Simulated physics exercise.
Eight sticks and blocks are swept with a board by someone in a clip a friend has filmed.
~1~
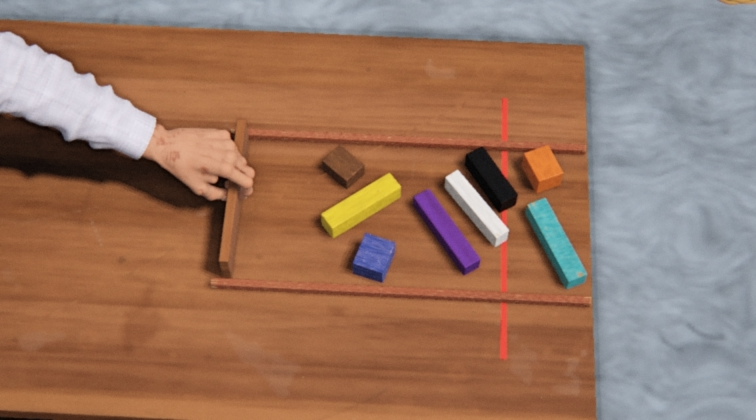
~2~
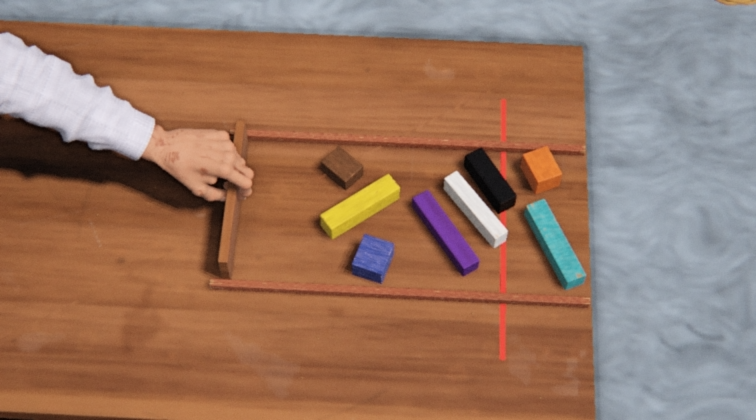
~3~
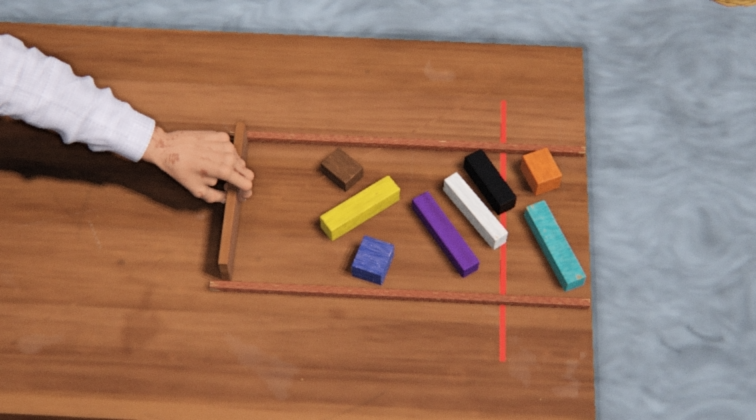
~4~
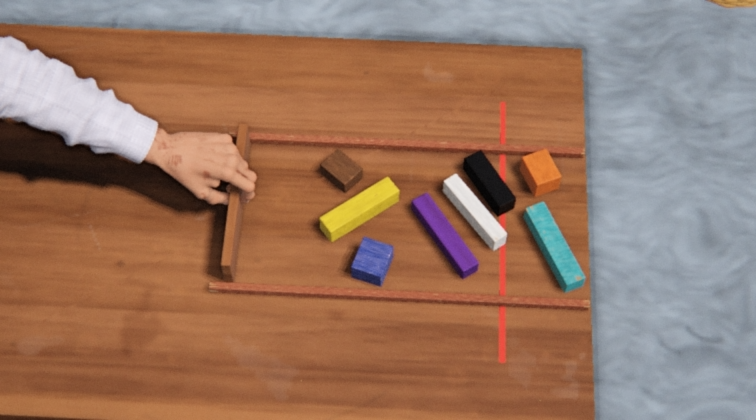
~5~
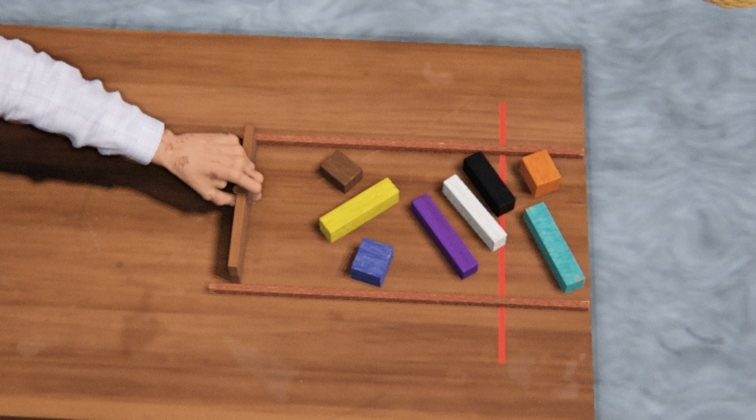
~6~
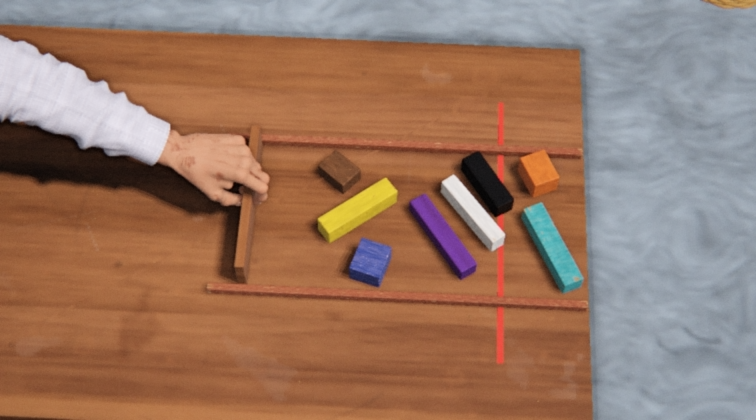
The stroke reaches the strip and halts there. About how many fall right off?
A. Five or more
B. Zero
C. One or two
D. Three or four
C, one or two.
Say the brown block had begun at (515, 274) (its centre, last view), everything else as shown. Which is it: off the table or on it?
As for the brown block, it keeps its place.
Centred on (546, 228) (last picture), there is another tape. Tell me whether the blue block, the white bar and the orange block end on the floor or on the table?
This time the blue block does not drop; after it, the white bar drops; finally, the orange block drops.
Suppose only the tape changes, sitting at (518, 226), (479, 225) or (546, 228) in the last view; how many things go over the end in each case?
In order: 2, 0 and 5.
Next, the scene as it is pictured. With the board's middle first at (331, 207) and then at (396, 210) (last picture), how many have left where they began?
Up to then 2, and up to the other point 5.
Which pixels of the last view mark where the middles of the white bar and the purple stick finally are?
The white bar ends up near (567, 233), and the purple stick near (546, 255).
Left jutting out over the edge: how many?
2, I think.
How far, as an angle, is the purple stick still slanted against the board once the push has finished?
It sits some 5° out of line.
Soon after, none off yet; turquoise bar at rest near (552, 248); orange block at rest near (538, 174); black stick at rest near (487, 184).
Then, none off yet; turquoise bar at rest near (552, 248); orange block at rest near (538, 174); black stick moved a little near (498, 182).
At rest, the number that fall off is one or two; fallen, orange block.
